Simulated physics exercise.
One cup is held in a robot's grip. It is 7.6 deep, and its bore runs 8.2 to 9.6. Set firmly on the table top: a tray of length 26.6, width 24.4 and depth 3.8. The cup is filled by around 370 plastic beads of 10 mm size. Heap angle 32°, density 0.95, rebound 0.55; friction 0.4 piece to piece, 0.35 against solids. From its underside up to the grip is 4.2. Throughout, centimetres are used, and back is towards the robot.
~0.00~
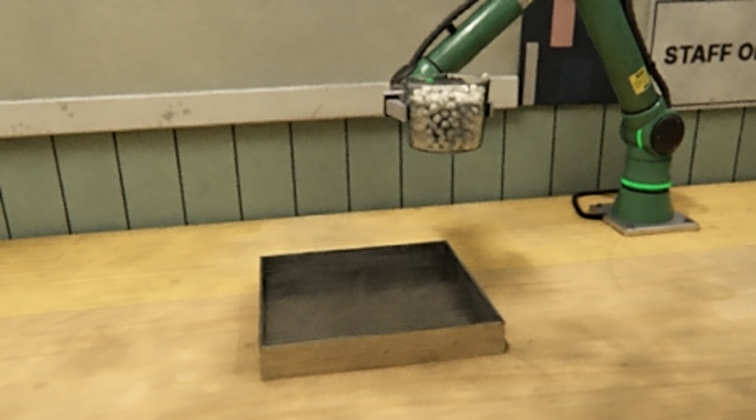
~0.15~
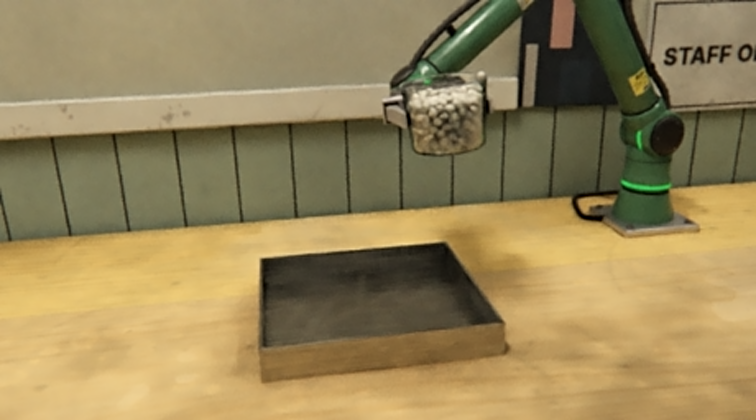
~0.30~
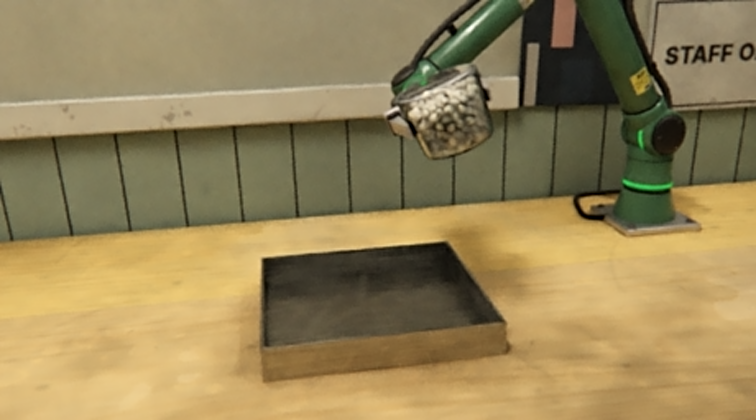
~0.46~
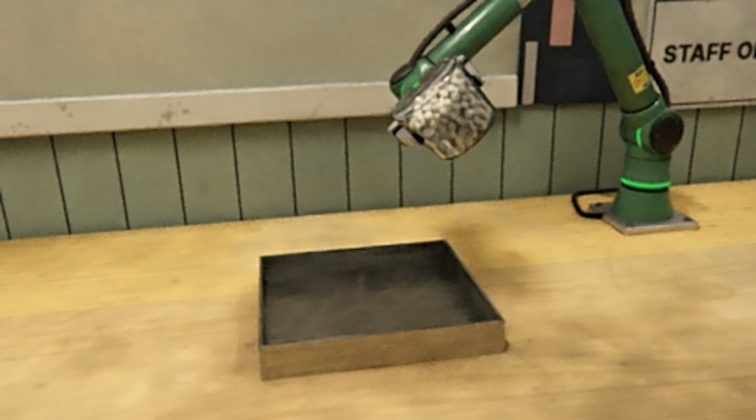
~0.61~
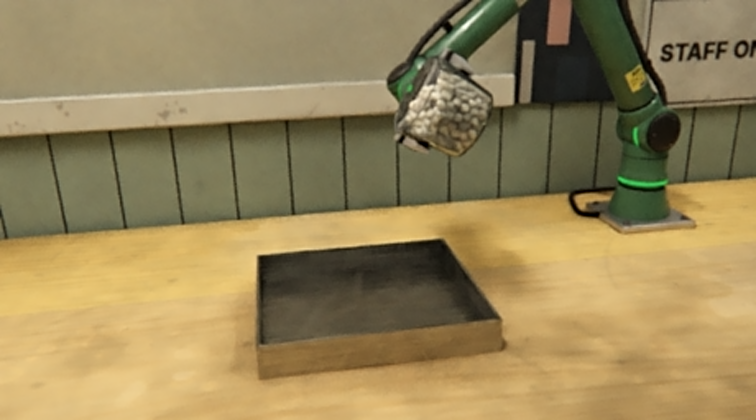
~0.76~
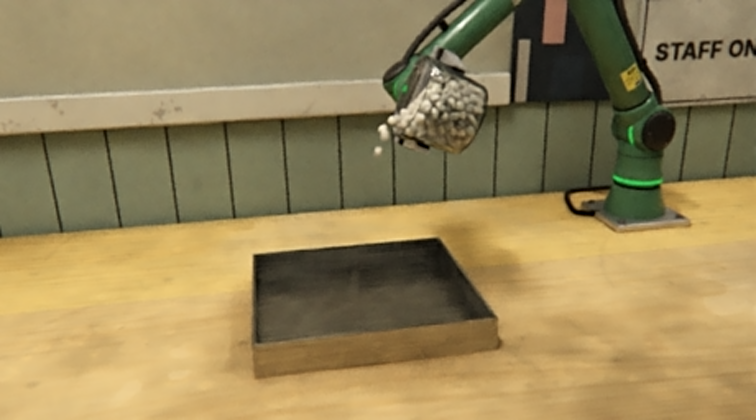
To begin with, a green robot arm holds a clear cup full of pale beads upright above and behind a shallow, dark-lined tray on a wooden table. The arm tilts the cup steadily further over toward the left, and then a few beads slip over its lip into the air.
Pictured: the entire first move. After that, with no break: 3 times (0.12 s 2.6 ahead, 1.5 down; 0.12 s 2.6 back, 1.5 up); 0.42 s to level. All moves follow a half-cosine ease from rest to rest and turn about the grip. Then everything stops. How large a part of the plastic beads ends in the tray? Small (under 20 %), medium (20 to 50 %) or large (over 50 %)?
Medium.
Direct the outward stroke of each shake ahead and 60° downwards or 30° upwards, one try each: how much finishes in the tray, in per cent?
First try about 10 %, second try about 55 %.
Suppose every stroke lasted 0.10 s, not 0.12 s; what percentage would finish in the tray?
The share would be near 35 %.
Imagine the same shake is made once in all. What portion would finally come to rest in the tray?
About 15 %.
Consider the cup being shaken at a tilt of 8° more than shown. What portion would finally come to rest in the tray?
It would come to roughly 50 per cent.
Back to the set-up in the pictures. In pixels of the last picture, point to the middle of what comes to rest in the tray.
Roughly at pixel (334, 311).
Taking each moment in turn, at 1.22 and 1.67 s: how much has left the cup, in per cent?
In turn: 20 %, then 30 %.
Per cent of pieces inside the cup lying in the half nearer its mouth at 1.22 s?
Around 45 per cent of it.
After 1.22 s, tilted 65° forward, highest piece 27 above the table; 301 in the cup, 41 in the tray, 1 on the table or floor, 25 in flight or on a rim.
After 1.67 s, tilted 37° forward, highest piece 27 above the table; 253 in the cup, 111 in the tray, 2 on the table or floor, 2 in flight or on a rim.
After 2.10 s, level, highest piece 29 above the table; 252 in the cup, 114 in the tray, 2 on the table or floor.
After 3.15 s, level, highest piece 29 above the table; 252 in the cup, 114 in the tray, 2 on the table or floor.
In the end, 252 in the cup, 114 in the tray, 2 on the table or floor. That is 31 % in the tray.
